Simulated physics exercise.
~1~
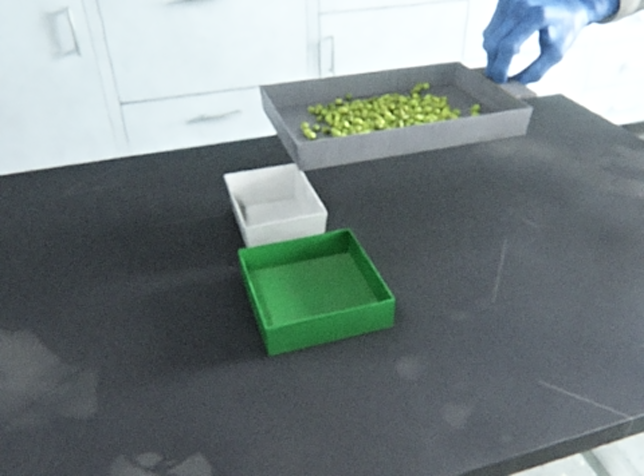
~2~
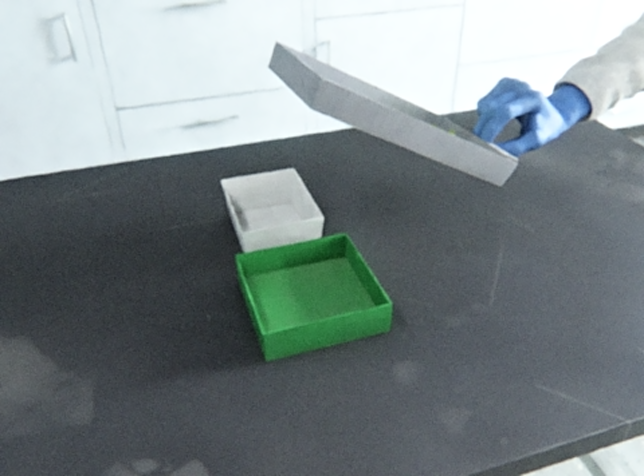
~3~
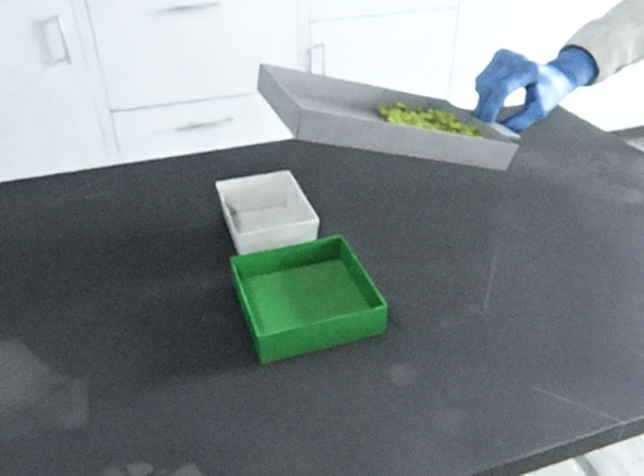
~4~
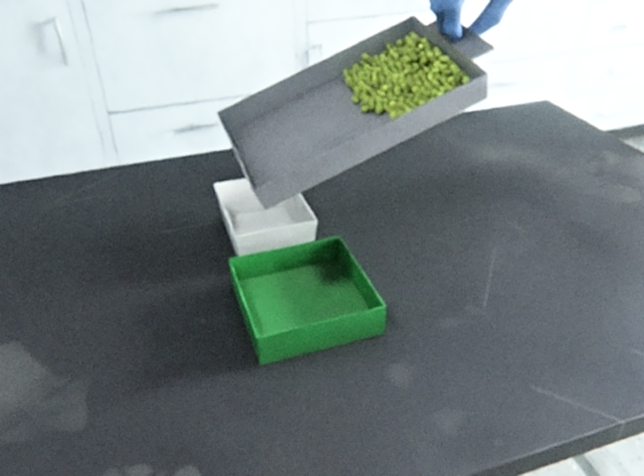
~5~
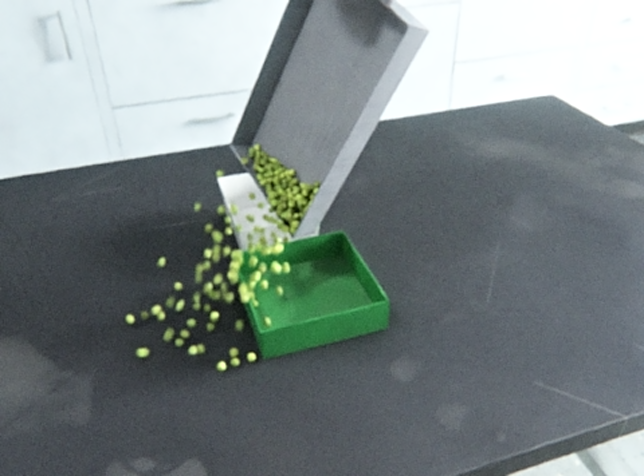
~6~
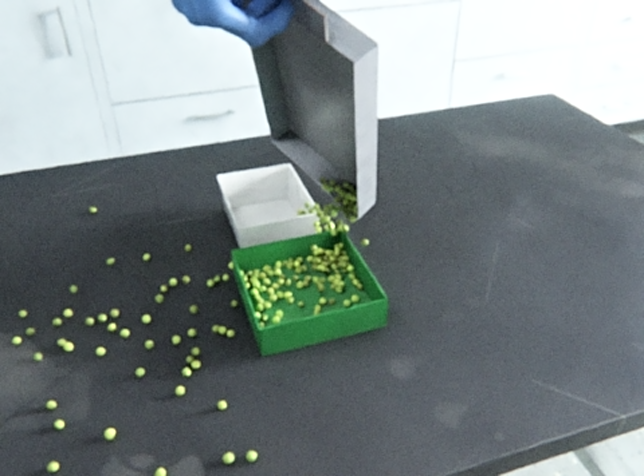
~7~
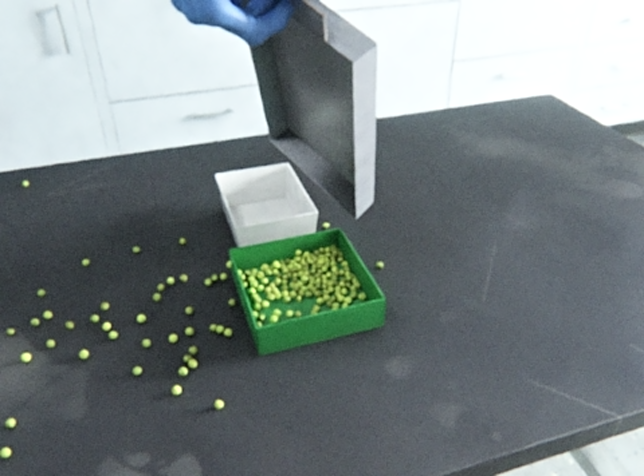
Gloved hand tilting a grey tray, levelling it, then tipping green peas mostly into a green tin, many scattering across the table.
